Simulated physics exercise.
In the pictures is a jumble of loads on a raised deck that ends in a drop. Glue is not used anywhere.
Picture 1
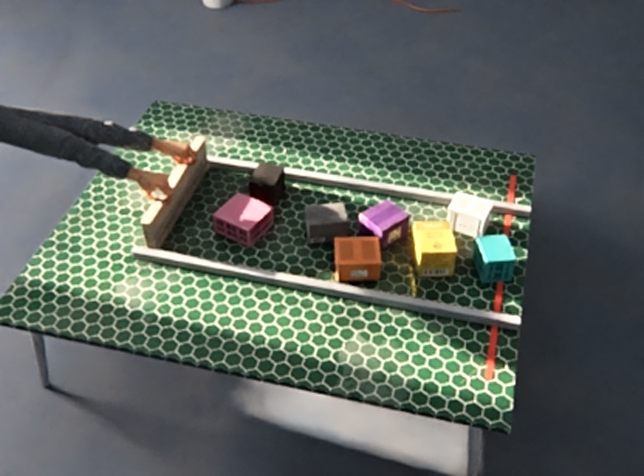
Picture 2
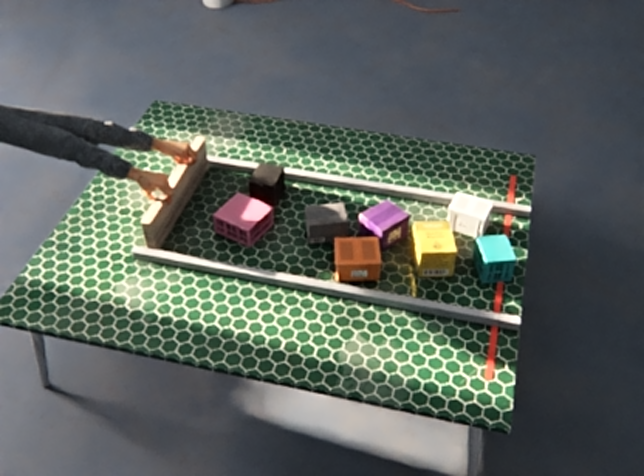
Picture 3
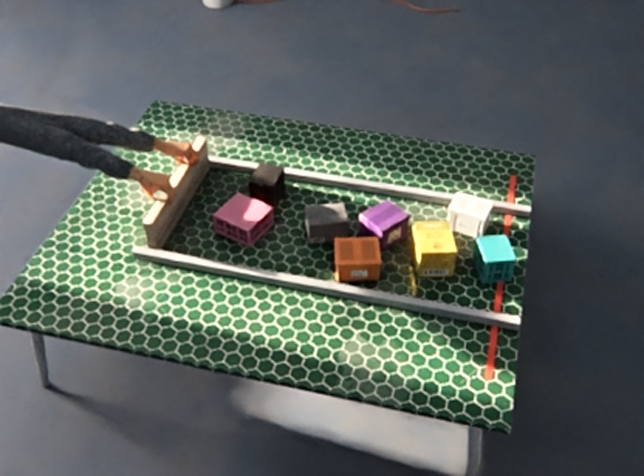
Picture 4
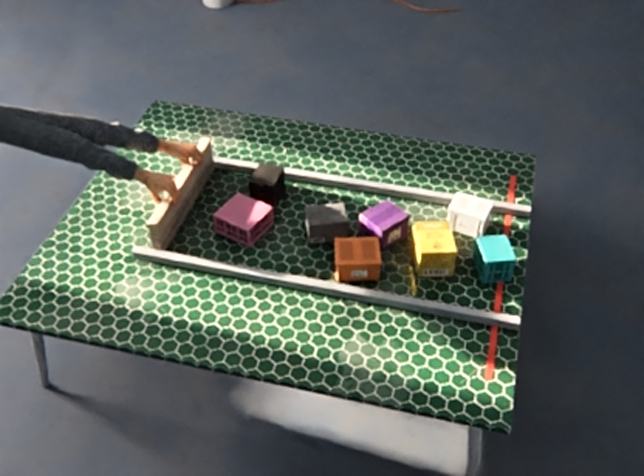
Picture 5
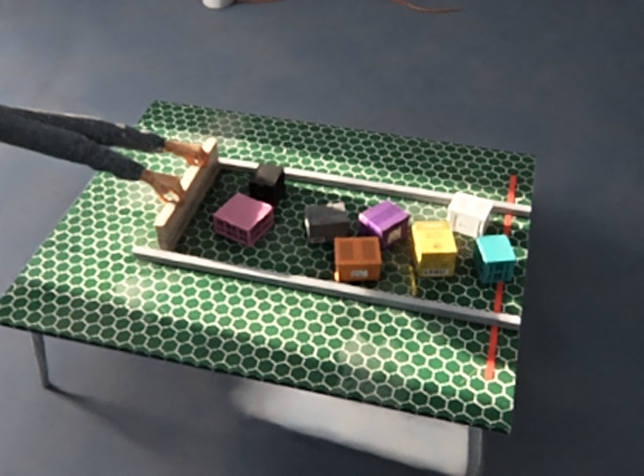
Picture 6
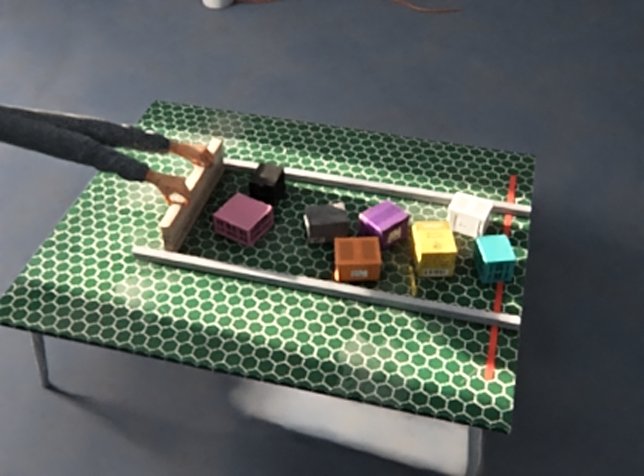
The clip opens on a green hexagon-patterned table where two hands hold a plank upright at the left end of two rails, with several coloured boxes spread between it and a red tape line. The hands then slide the plank slightly right, towards the pink and black boxes, while the boxes stay still.
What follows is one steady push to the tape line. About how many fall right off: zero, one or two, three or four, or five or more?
Lost: Five or more.
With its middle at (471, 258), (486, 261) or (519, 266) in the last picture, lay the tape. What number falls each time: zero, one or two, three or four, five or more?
Place one: Three to four; place two: Five or more; place three: 5 or more.
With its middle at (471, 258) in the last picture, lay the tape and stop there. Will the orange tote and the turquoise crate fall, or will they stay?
Lab note: Orange tote is safe; turquoise crate comes off.
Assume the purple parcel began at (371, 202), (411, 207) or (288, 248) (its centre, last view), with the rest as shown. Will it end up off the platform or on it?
First it tips off, next it tips off, and last it remains.
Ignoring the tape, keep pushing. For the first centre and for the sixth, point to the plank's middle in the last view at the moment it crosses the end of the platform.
Roughly (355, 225) for the earlier crossing, roughly (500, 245) for the later one.
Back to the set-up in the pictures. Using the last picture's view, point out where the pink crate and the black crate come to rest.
Close to (527, 265); the other close to (522, 225).
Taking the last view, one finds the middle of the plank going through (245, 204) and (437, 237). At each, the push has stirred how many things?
Respectively 2 and 8.
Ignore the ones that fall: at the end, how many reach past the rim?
You'd get 3.
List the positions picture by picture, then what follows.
The first picture shows turquoise crate (494, 259); white tote (469, 216); yellow box (433, 249); plank (178, 193); tape (503, 264).
The second picture shows white tote (469, 216); purple parcel (384, 226).
The third picture shows yellow box (433, 249); pink crate (244, 219).
The fourth picture shows turquoise crate (494, 259); grey box (326, 223).
The fifth picture shows white tote (469, 216); black crate (267, 184).
The sixth picture shows turquoise crate (494, 259); white tote (469, 216); yellow box (433, 249); plank (195, 196); tape (503, 264).
Early on, none off yet; turquoise crate at rest near (494, 259); white tote at rest near (469, 216); yellow box travelled a little near (447, 251).
Finally, the number that fall off is five or more; lost, grey box, purple parcel, yellow box, white tote and turquoise crate.
